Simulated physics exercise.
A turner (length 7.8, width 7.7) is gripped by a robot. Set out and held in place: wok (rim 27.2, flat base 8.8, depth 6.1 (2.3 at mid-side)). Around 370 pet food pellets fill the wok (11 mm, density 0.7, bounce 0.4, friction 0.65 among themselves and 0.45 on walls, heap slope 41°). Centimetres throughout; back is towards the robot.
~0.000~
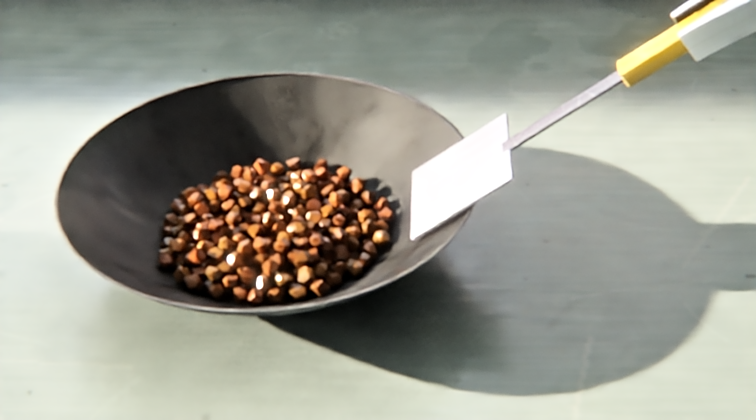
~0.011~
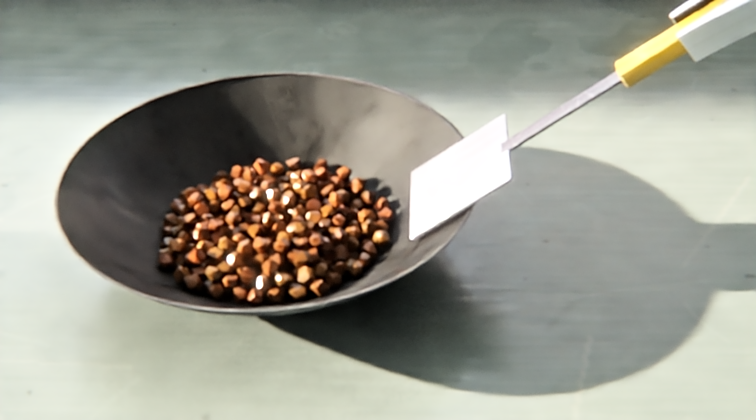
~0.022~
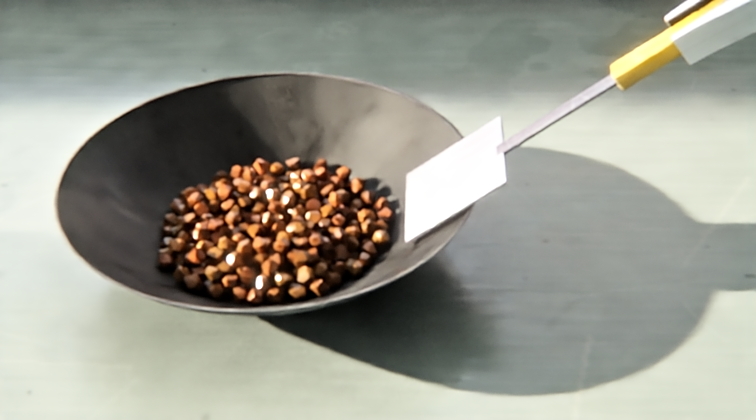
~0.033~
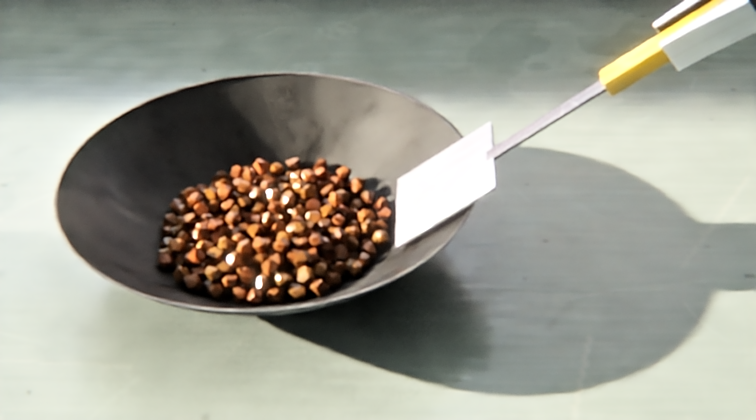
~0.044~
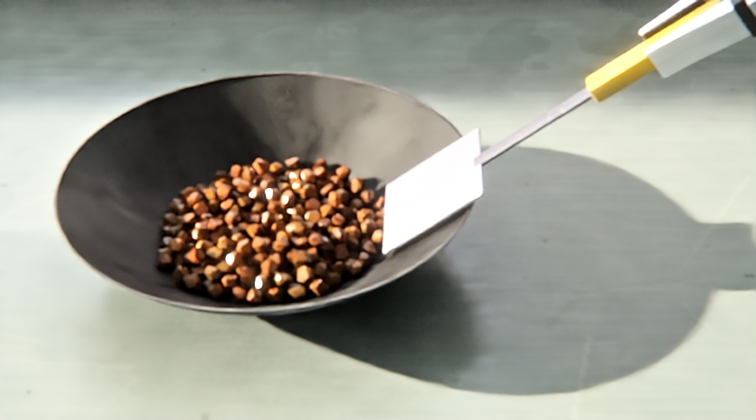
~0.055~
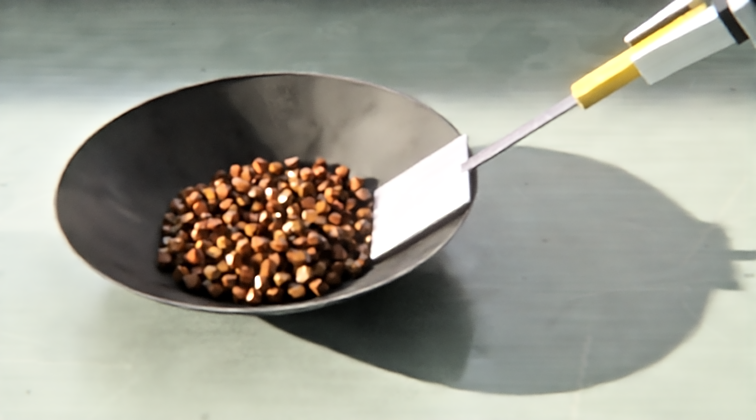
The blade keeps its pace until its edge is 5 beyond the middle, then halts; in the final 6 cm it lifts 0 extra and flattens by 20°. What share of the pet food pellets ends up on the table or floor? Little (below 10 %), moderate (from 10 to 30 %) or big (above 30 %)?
On the table or floor the share is little, below 10 %.
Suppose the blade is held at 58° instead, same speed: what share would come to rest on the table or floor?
In that case some 10 per cent.
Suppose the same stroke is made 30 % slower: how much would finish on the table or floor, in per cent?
It would be near 5 per cent.
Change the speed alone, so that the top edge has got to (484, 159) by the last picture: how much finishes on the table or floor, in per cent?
Some 5 per cent.
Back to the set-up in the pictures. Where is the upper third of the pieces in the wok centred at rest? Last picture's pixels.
Around (120, 185).
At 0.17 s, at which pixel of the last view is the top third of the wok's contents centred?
At about (154, 200).
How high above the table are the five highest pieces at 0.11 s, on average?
Some 5 cm.
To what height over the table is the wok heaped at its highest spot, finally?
About 7.5 cm.
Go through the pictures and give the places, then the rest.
In the first picture, turner top edge at (509, 145), sloping 37°; upper third of the load around (275, 220), from x 165 to 385, top at y 165; 370 in the wok.
In the second picture, turner top edge at (508, 146), sloping 37°; upper third of the load around (275, 220), from x 165 to 385, top at y 165.
In the third picture, turner top edge at (504, 148), sloping 37°; upper third of the load around (275, 220), from x 165 to 385, top at y 165.
In the fourth picture, turner top edge at (494, 154), sloping 37°; upper third of the load around (274, 220), from x 165 to 385, top at y 165.
In the fifth picture, turner top edge at (481, 160), sloping 37°; upper third of the load around (274, 220), from x 165 to 385, top at y 165.
In the sixth picture, turner top edge at (468, 166), sloping 37°; upper third of the load around (269, 219), from x 165 to 375, top at y 165; 370 in the wok.
By 0.11 s, sloping 37°, highest piece 5 above the table; 370 in the wok.
By 0.17 s, sloping 29°, highest piece 7 above the table; 370 in the wok.
By 0.40 s, sloping 17°, highest piece 7 above the table; 352 in the wok, 18 on the table or floor.
By 1.45 s, sloping 17°, highest piece 7 above the table; 351 in the wok, 19 on the table or floor.
Final count, 351 in the wok, 19 on the table or floor. That is 5 % on the table or floor.
